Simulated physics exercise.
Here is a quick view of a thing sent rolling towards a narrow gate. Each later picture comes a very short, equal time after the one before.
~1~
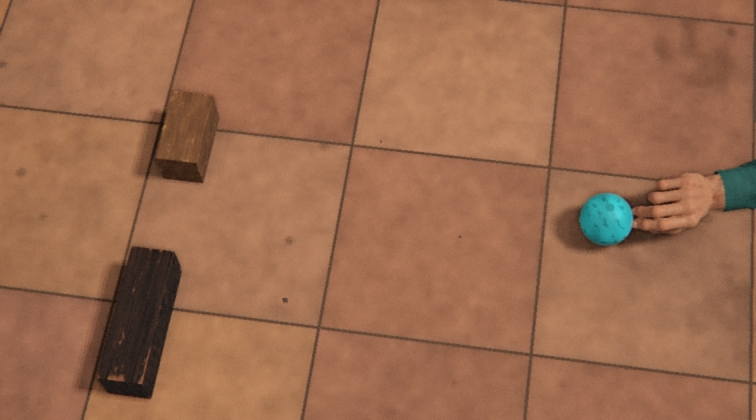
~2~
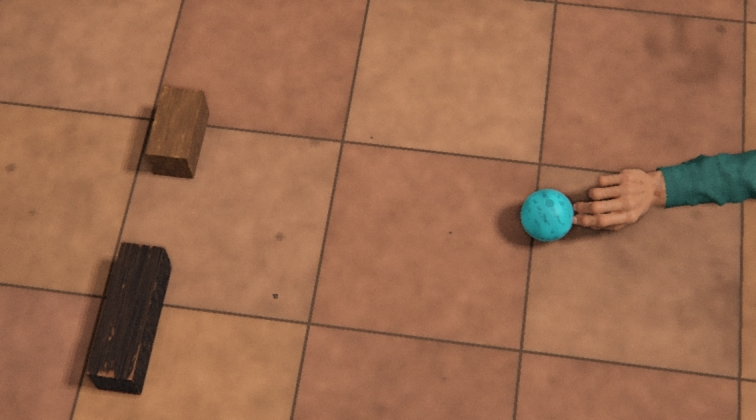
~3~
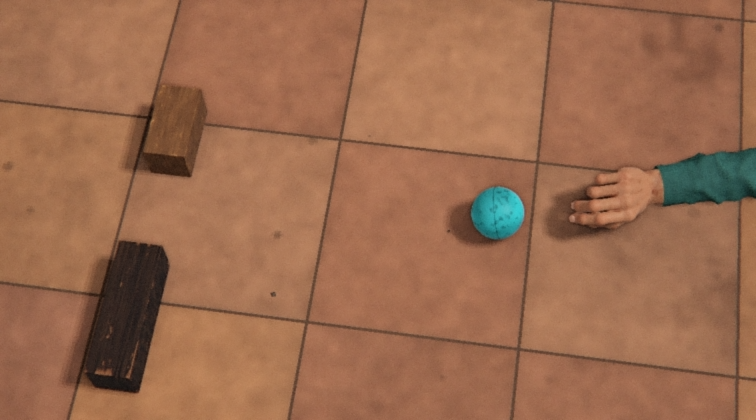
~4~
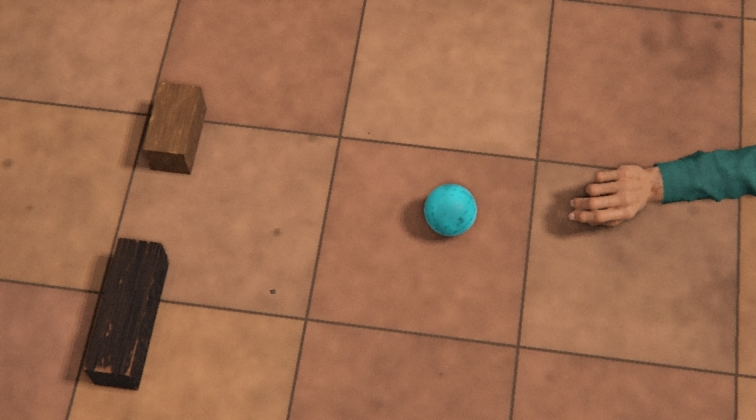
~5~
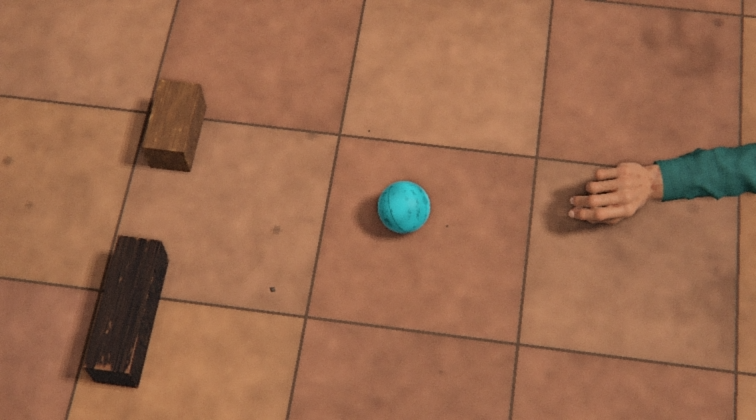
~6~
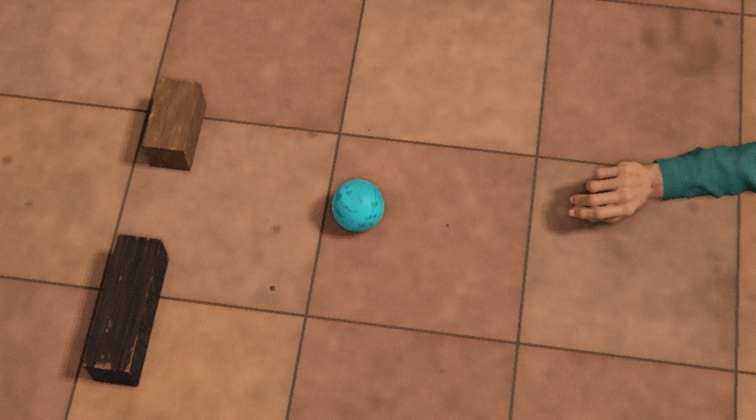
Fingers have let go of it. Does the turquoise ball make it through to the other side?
My bet is it slips past the obstacles.
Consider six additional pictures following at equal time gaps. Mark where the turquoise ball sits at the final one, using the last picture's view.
I'd put it somewhere near (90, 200).
Then, 0.36 s after the last picture, turquoise ball heading on near (158, 203).
Then, 0.80 s after the last picture, turquoise ball heading on.
By the end, the turquoise ball rolls through.
